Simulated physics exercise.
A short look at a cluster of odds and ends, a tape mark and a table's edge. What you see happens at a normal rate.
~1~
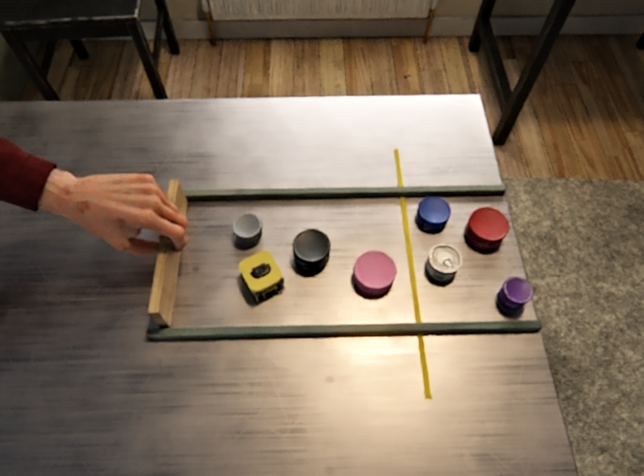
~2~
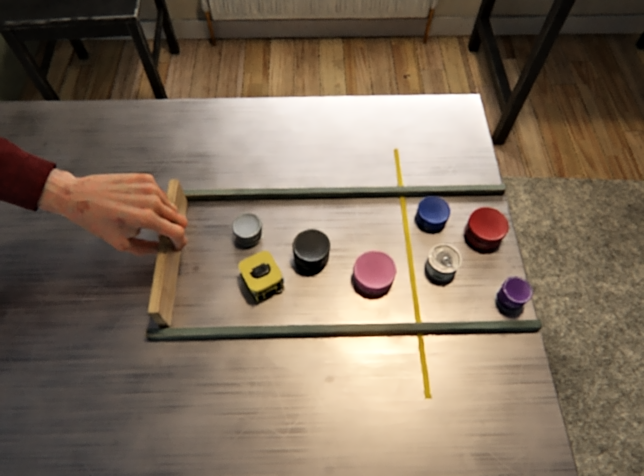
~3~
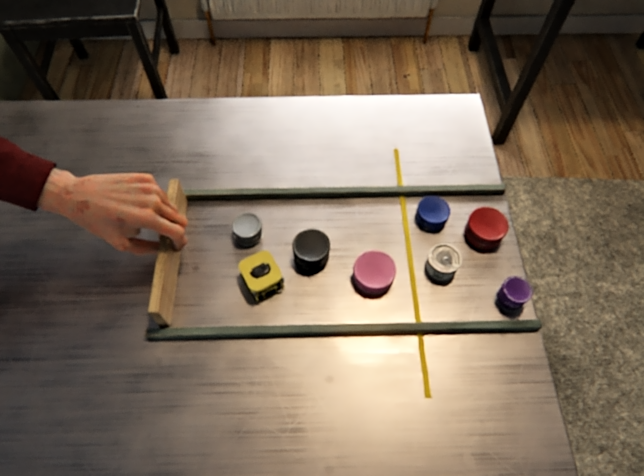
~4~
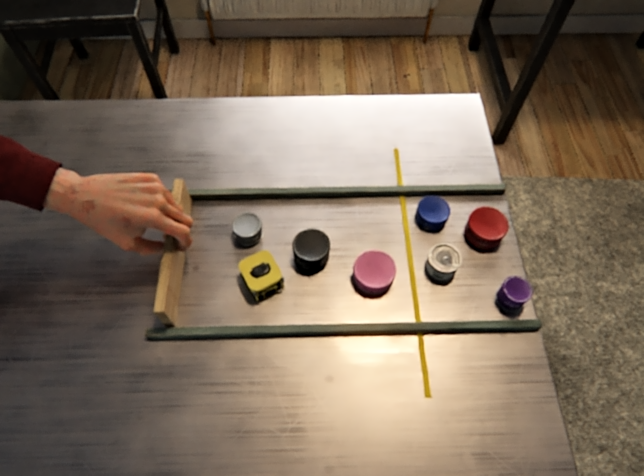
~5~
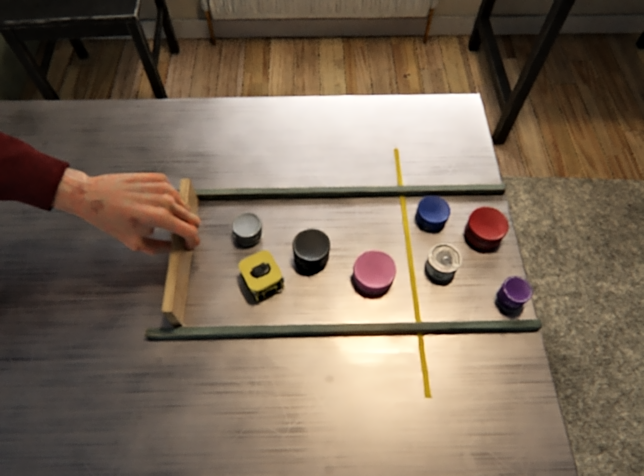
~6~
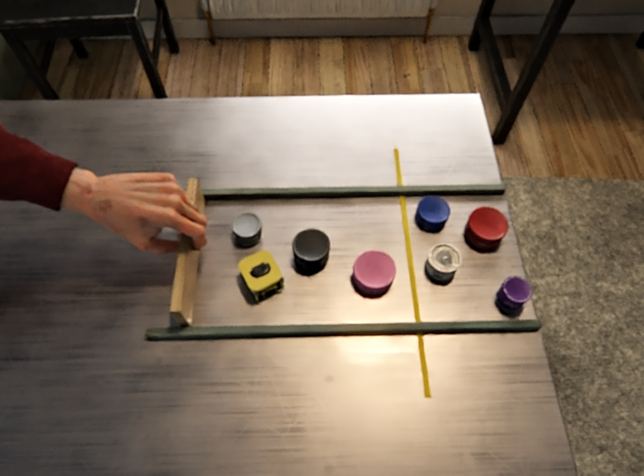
A hand slides a wooden board slightly right toward several small pots on a table.
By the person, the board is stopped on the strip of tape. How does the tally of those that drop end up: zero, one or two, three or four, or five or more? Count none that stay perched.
Count them up and nothing's fallen, not one.
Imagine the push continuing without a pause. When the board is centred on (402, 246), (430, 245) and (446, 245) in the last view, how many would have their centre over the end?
Respectively, 0, 0 and 1.
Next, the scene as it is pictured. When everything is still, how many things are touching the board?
Number: 3.
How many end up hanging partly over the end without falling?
It comes to 0.
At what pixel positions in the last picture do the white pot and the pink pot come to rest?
Near (498, 258) and (467, 272).
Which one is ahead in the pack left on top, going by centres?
The purple tin.
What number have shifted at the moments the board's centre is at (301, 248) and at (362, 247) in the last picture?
In order, the tallies are 3 and 5.
Early on, none off yet; purple tin at rest near (513, 294); red tub at rest near (486, 228); white pot at rest near (443, 262).
A while later, none off yet; purple tin at rest near (513, 294); red tub at rest near (486, 228); white pot travelled about its own width near (462, 260).
Finally, the number that fall off is zero.
